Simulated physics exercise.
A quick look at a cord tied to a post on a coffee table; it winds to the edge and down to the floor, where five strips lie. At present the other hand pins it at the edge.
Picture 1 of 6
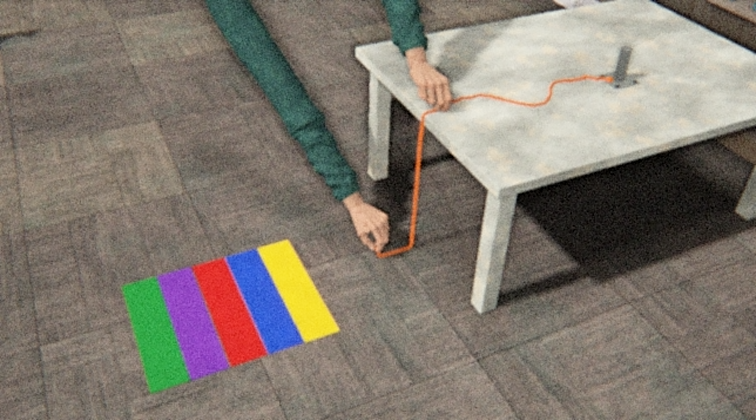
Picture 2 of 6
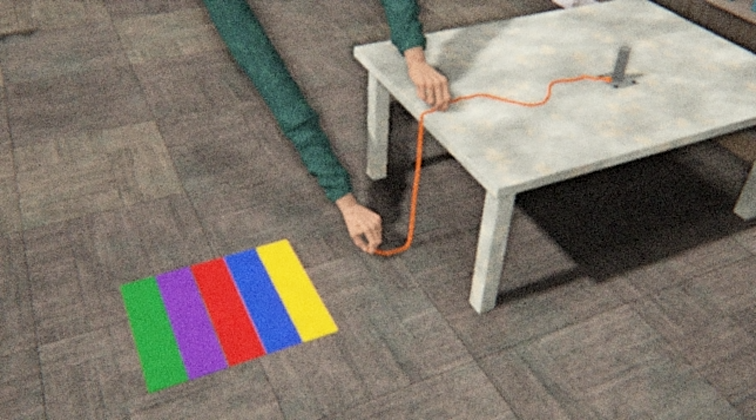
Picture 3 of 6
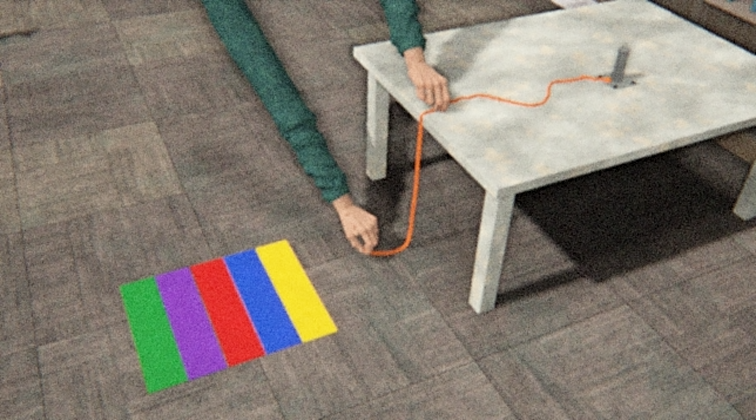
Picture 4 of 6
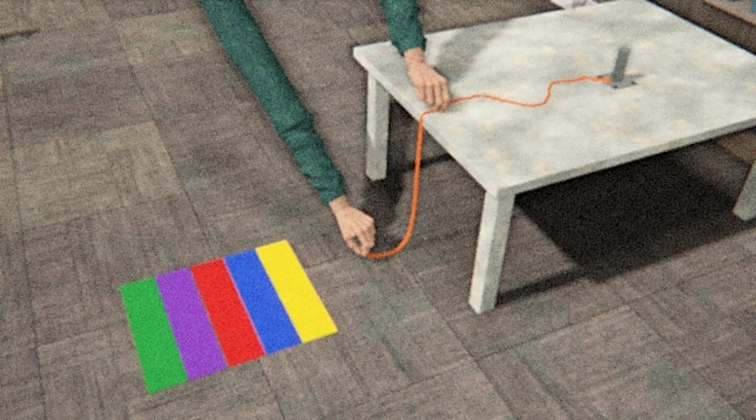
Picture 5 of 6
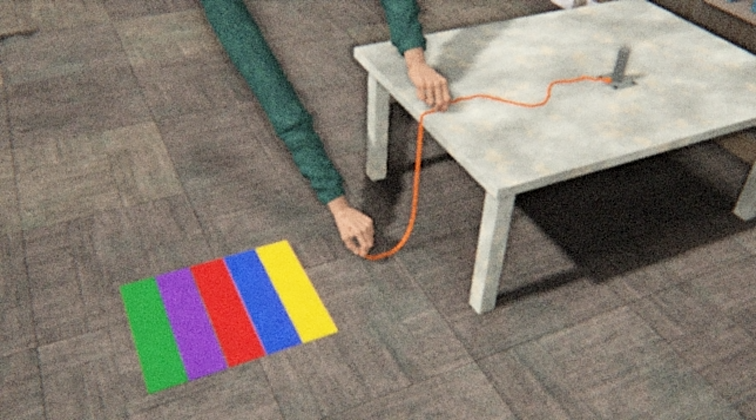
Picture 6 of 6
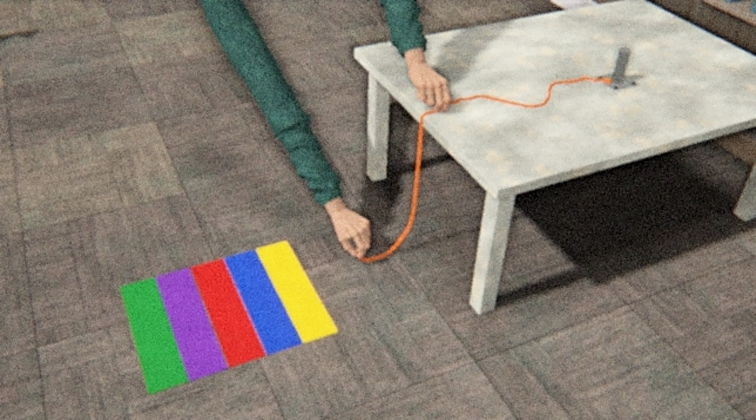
On a coffee table and carpeted floor, one hand pins an orange cord at the edge while another draws its end slightly left.
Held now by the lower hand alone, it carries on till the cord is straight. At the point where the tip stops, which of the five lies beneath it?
The red strip lies beneath it.
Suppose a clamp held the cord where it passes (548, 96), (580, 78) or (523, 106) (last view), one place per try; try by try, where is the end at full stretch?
Per try (px, approx.): (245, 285), (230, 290), (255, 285).
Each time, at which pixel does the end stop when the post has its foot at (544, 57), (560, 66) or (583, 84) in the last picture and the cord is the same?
In pixels, the answers are (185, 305), (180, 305) and (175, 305).
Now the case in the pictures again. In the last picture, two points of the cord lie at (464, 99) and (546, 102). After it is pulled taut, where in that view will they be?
In that view they reach (435, 114) and (517, 99).
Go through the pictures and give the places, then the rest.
In the first frame, end (376, 248); yellow (313, 318); blue (278, 329); red (242, 341); purple (203, 353); green (164, 366).
In the second frame, end (369, 250); cord through (583, 78) (547, 99) (480, 95) (426, 114) (417, 175) (411, 234).
In the third frame, end (365, 251).
In the fourth frame, end (362, 252); cord through (583, 79) (546, 99) (480, 96) (425, 114) (417, 176) (408, 236).
In the fifth frame, end (360, 253).
In the sixth frame, end (357, 254); cord through (583, 80) (547, 100) (480, 97) (426, 115) (417, 177) (403, 237).
Early on, end near (272, 279); over blue.
Midway, end near (239, 289); over red.
At the end of the slack, end near (220, 295); over red. It gets as far as the red strip.
